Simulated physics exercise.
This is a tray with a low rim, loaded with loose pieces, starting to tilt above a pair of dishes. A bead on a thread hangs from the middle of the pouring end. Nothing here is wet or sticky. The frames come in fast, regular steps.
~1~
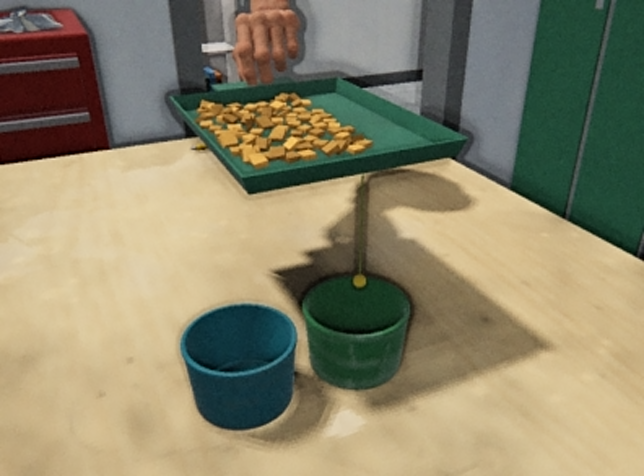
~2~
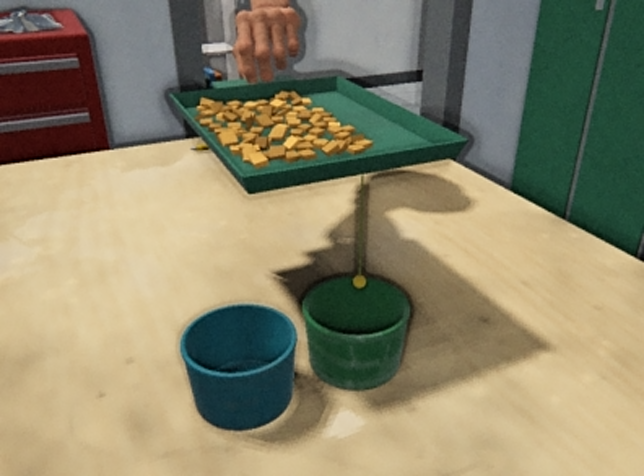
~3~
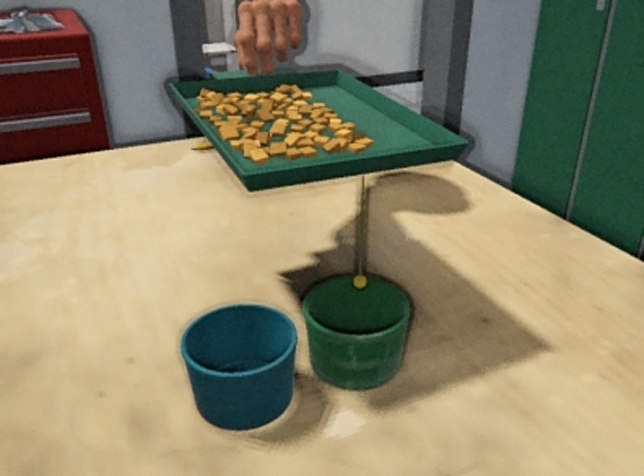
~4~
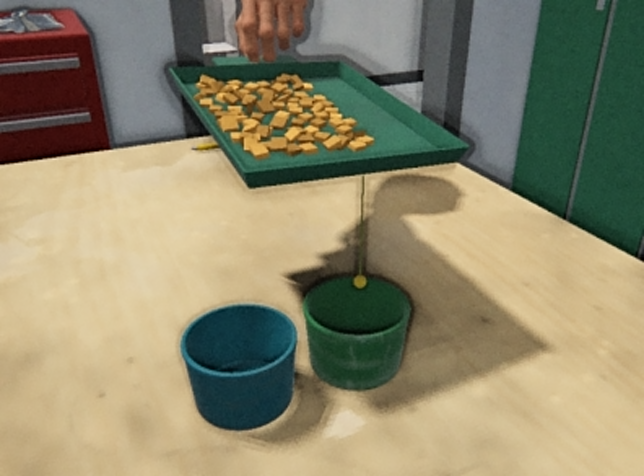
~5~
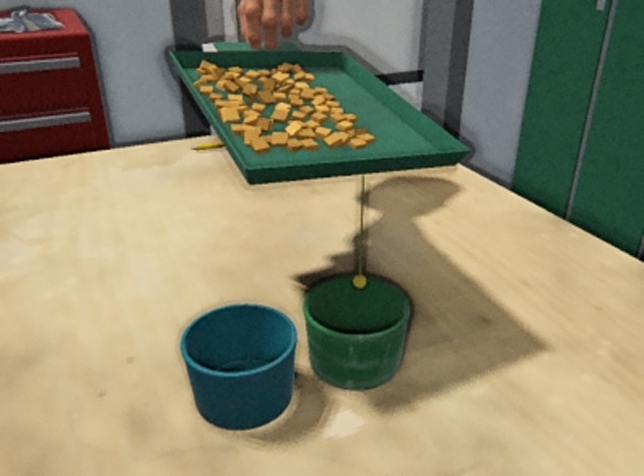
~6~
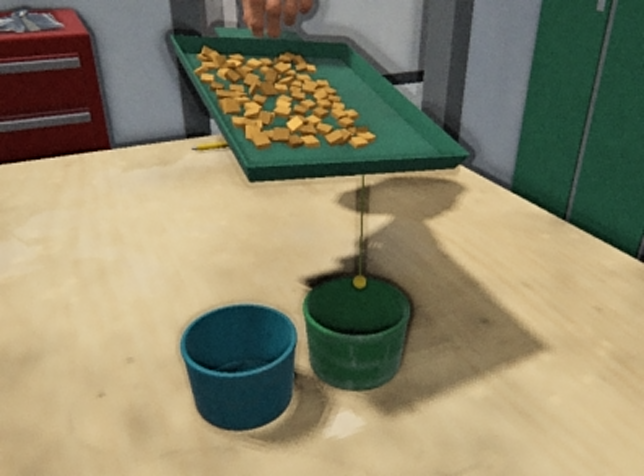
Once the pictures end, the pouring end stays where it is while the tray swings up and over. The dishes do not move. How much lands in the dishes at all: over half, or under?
The two hold under half of the load.
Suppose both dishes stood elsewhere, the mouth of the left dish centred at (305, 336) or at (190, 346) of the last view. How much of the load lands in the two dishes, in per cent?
The first gives 40 %, the second 0 %.
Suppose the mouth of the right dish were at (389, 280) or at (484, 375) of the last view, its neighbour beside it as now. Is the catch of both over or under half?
In turn: Not half; the smaller part.
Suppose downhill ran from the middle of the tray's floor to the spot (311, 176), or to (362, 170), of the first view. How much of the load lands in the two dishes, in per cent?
The first gives 70 %, the second 20 %.
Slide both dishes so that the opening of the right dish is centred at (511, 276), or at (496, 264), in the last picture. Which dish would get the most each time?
First left, then left.
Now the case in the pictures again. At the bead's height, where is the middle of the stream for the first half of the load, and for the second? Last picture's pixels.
Around (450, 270) and then (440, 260).
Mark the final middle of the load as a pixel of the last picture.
At about (449, 331).
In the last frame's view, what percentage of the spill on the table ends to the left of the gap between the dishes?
Roughly 0 in a hundred.
Soon, tray tipped steeply; nearly all on the tray; a small part in the air.
A while on, tray tipped right over; a small part on the tray; a small part in the right dish; about two thirds outside both; about a quarter in the air.
Towards the end, tray tipped past a quarter turn; a small part in the right dish; nearly all outside both.
Finally, tray tipped past a quarter turn; none in the left dish; a small part in the right dish; nearly all outside both.
